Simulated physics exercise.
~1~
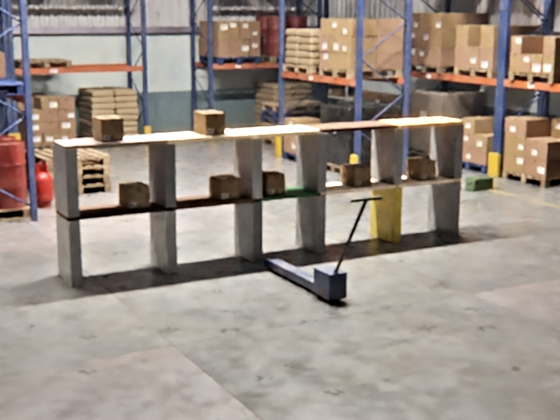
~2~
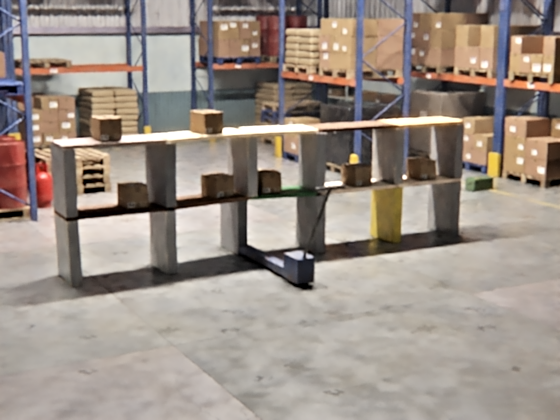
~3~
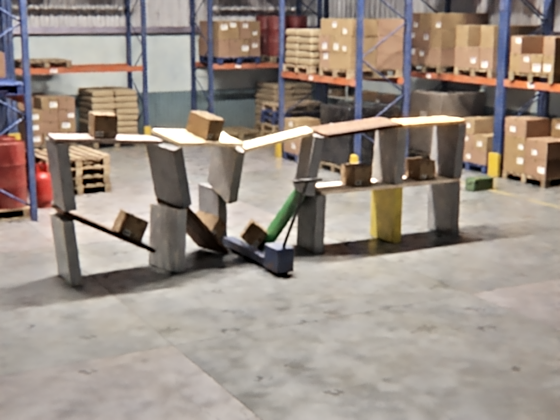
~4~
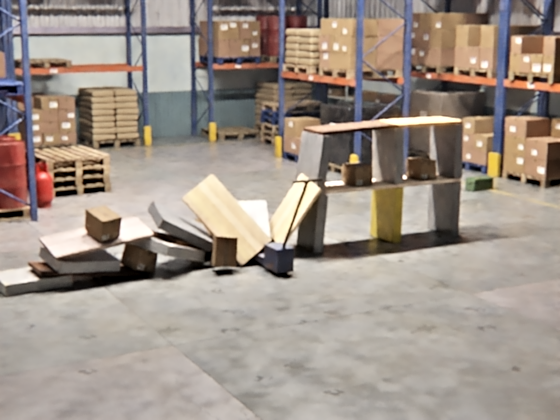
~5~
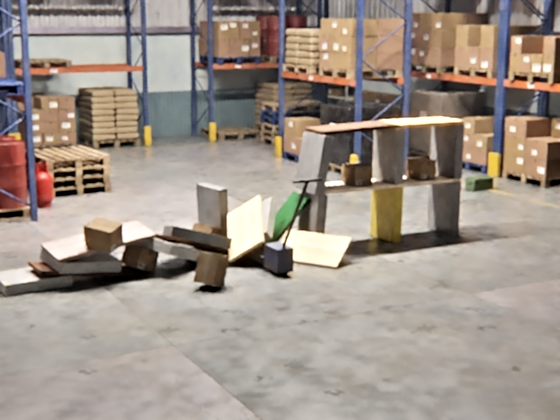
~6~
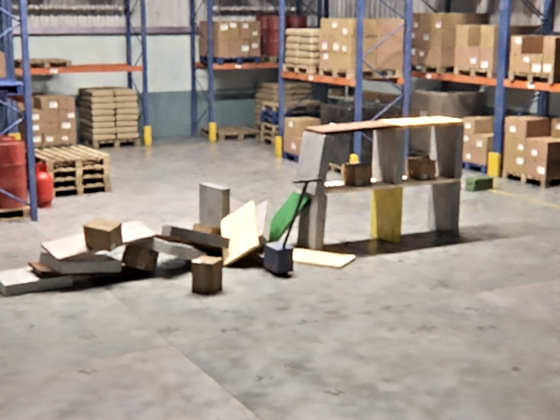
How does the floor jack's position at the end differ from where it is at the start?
At the start the jack is on the open floor just in front of the shelf. At the end it is farther left and farther back, beside the fallen boards and blocks.
